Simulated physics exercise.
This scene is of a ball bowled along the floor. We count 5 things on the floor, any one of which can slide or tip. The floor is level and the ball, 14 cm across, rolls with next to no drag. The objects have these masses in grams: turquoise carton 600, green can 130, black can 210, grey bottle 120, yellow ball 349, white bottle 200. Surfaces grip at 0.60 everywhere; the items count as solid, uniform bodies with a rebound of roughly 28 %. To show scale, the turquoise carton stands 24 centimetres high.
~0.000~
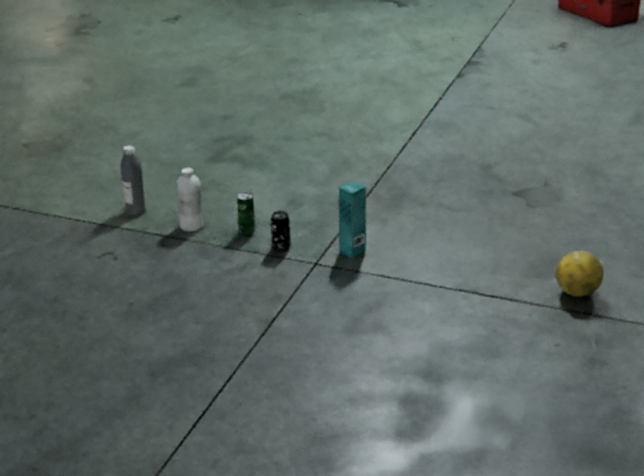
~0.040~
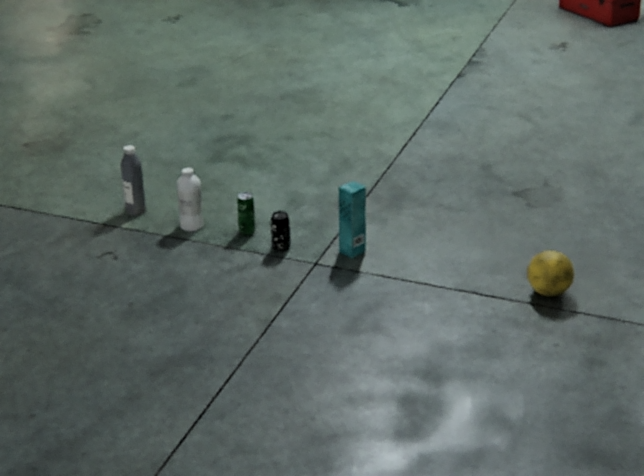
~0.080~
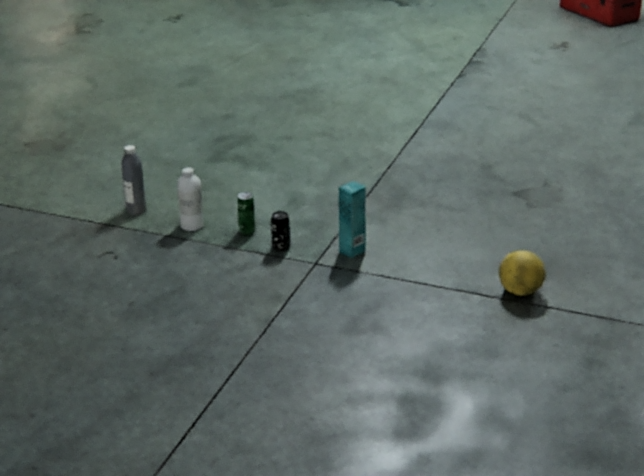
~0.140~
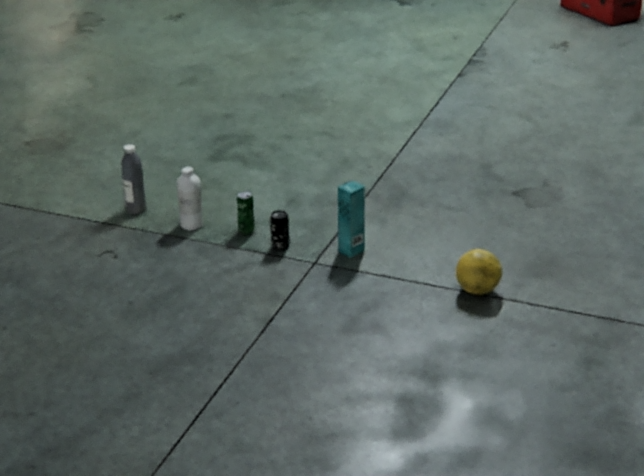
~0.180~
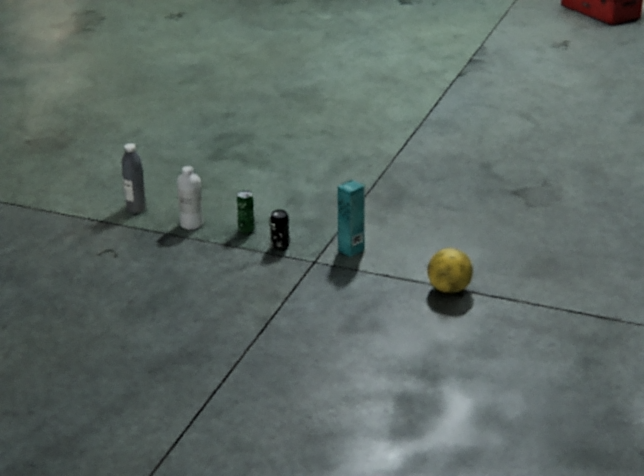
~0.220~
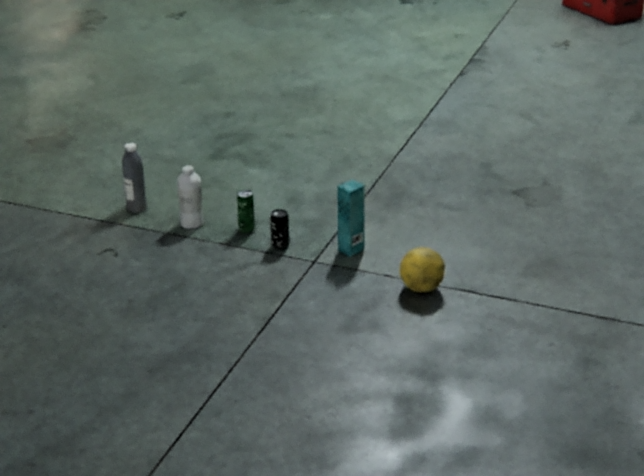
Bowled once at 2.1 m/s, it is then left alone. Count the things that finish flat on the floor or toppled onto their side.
The count is zero.
After 0.42 s, 88 cm rolled; yellow ball near (286, 266).
After 0.62 s, 129 cm rolled; yellow ball near (153, 263).
After 0.92 s, 191 cm rolled.
After 1.12 s, things are still on the move.
In the end (1.2 s), all 5 under 8 cm from the start. At the end, from the last picture's camera, turquoise carton near (351, 218), green can near (246, 212).
